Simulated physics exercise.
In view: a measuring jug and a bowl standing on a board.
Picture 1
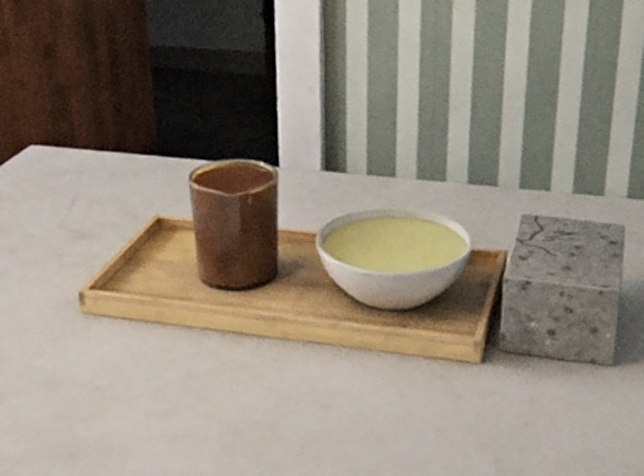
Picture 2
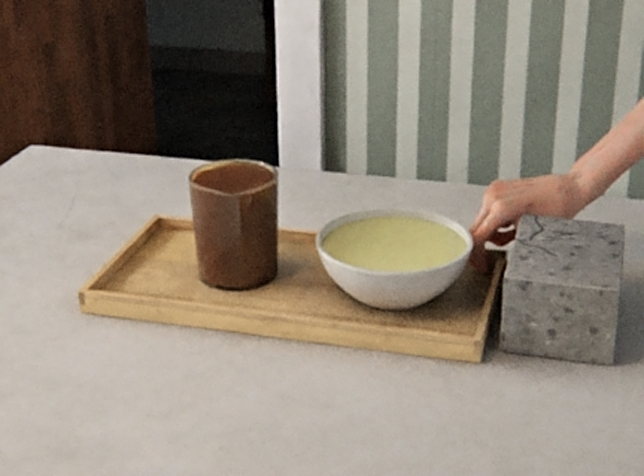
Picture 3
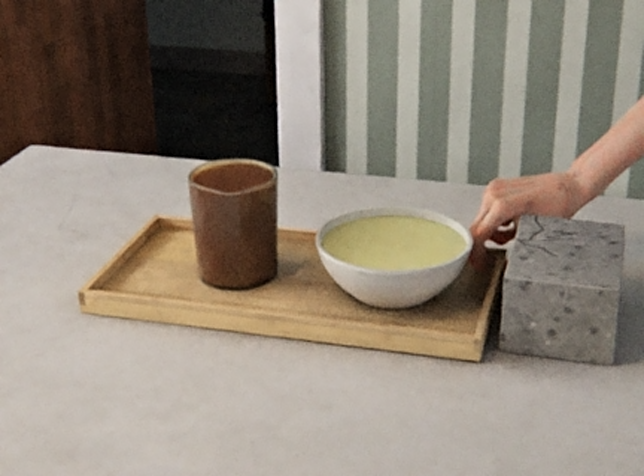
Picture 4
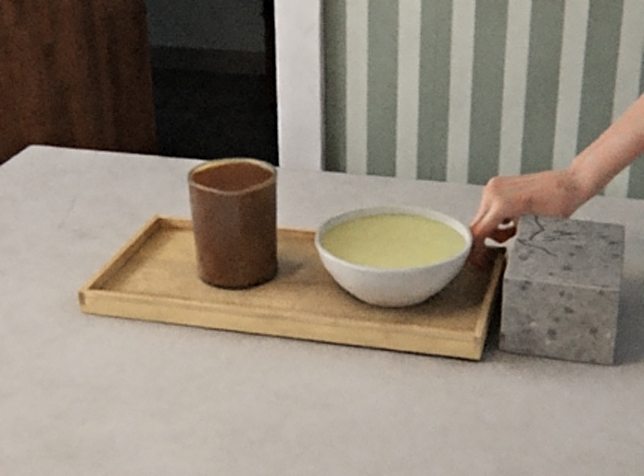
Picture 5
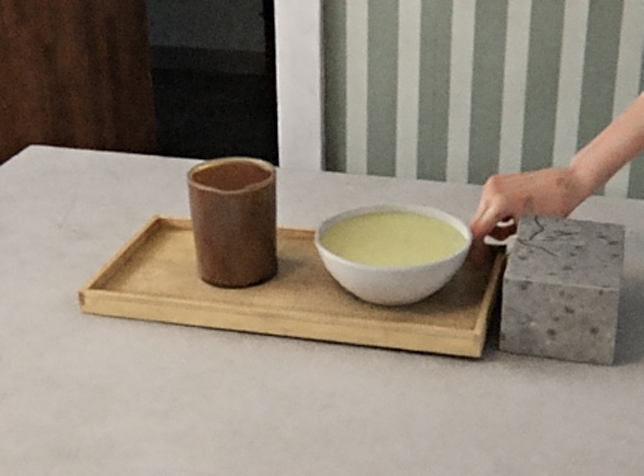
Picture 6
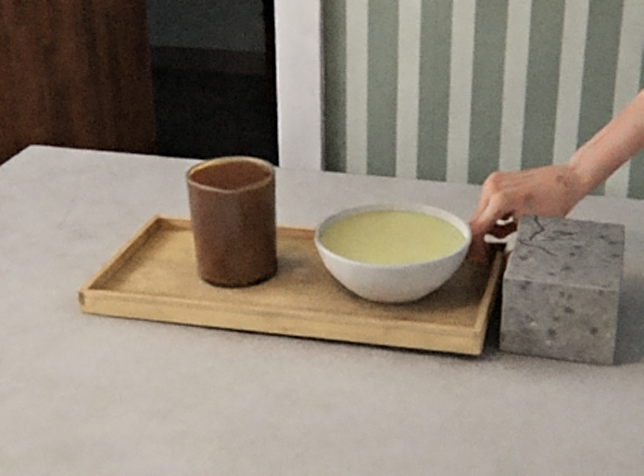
A hand takes the right end of a wooden board holding a jug and bowl, raising it slightly.
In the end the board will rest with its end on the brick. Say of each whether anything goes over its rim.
My prediction: Measuring jug: Some gets out; bowl: Some gets out.
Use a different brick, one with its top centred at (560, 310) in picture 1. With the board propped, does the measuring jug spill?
Result: Sheds nothing.
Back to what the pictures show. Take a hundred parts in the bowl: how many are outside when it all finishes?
Around 22 percent of it.
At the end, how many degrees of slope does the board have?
Tilt at rest: Approx. 13 degrees.
Next, the board slopes by about 7°; measuring jug, its rim is dry; bowl, its rim is dry.
After that, the board slopes by about 14°; measuring jug, it has slopped over; bowl, it has slopped over.
Finally, the board slopes by about 13°, resting on the brick; measuring jug, it has slopped over; bowl, it has slopped over.
